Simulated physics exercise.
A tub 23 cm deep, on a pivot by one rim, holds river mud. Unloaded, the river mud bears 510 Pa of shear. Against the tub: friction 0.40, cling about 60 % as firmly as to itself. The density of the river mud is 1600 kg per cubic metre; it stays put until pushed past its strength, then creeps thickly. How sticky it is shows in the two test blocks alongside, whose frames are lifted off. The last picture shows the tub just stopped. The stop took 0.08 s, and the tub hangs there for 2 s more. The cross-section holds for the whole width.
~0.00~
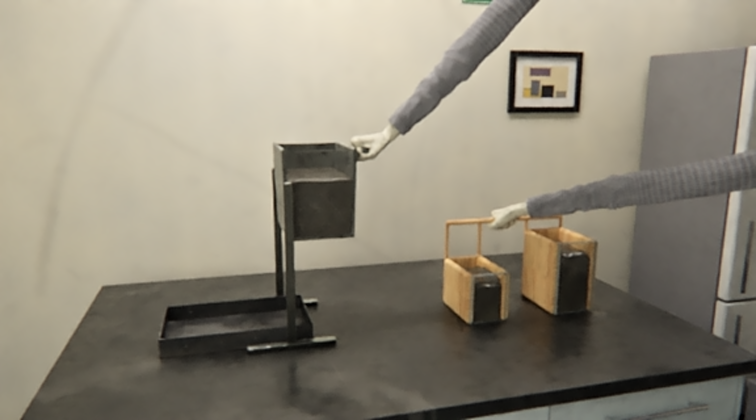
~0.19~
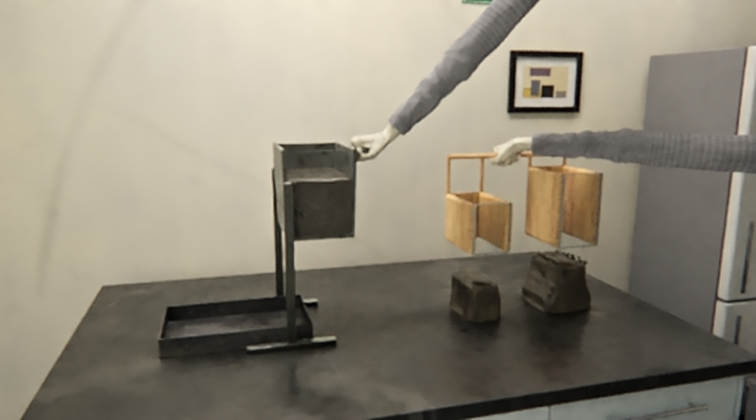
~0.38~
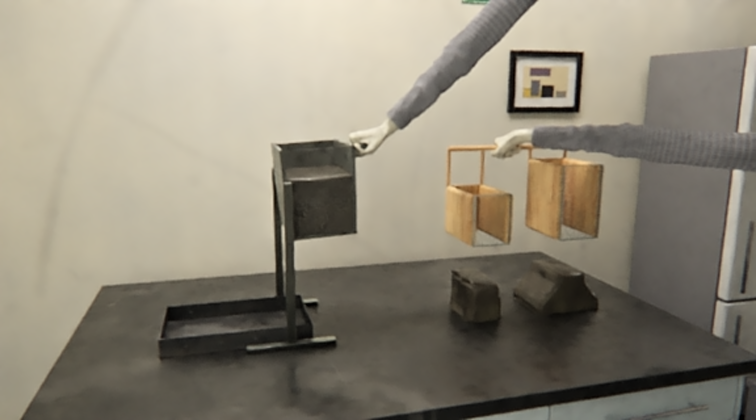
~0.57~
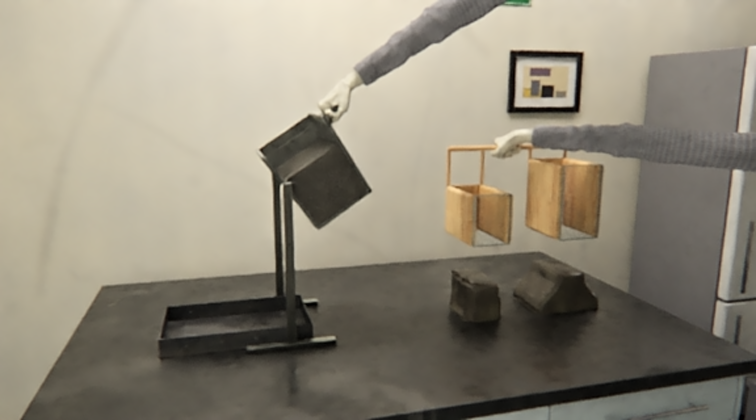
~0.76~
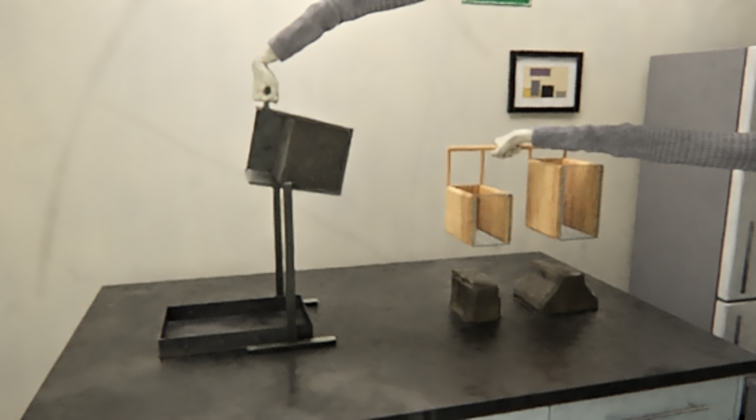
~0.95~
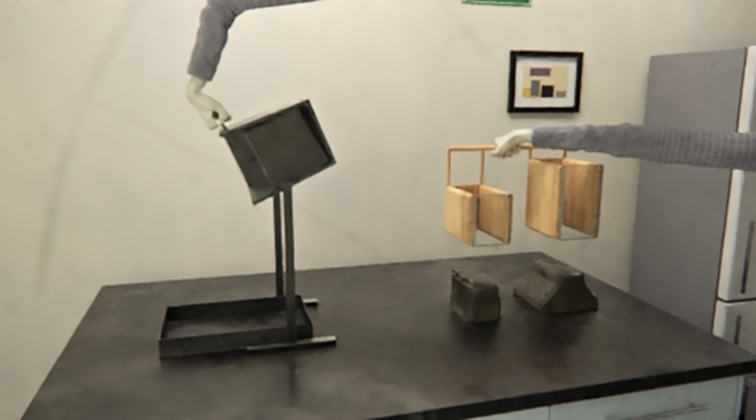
A gloved hand lifting wooden casings off two dark mud blocks, the larger one slumping, then another hand tilting a metal tub leftward.
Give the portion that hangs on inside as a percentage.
It comes to some 0 %.
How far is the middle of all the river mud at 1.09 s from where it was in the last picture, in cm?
Roughly 8 cm.
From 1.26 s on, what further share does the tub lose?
Near 25 %.
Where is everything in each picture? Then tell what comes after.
In the first picture, handle-side rim at (354, 150), tilt 0 degrees; crest of the river mud at (288, 180); block heights 12 cm, 19 cm (left to right).
In the second picture, handle-side rim at (354, 150), tilt 0 degrees; crest of the river mud at (288, 180); block heights 12 cm, 16 cm (left to right).
In the third picture, handle-side rim at (352, 146), tilt 3 degrees; crest of the river mud at (348, 176); block heights 12 cm, 13 cm (left to right).
In the fourth picture, handle-side rim at (323, 118), tilt 34 degrees; crest of the river mud at (336, 146); block heights 12 cm, 13 cm (left to right).
In the fifth picture, handle-side rim at (263, 111), tilt 78 degrees; crest of the river mud at (298, 120); block heights 12 cm, 13 cm (left to right).
In the sixth picture, handle-side rim at (222, 138), tilt 113 degrees; crest of the river mud at (299, 109); block heights 12 cm, 13 cm (left to right).
After 1.09 s, the tub is at 113 degrees and holds 84 %.
After 1.26 s, the tub is at 113 degrees and holds 26 %.
After 1.43 s, the tub is at 113 degrees and holds 0 %.
After 1.60 s, the tub is at 113 degrees and holds 0 %.
After 2.95 s, the tub is at 113 degrees and holds 0 %.
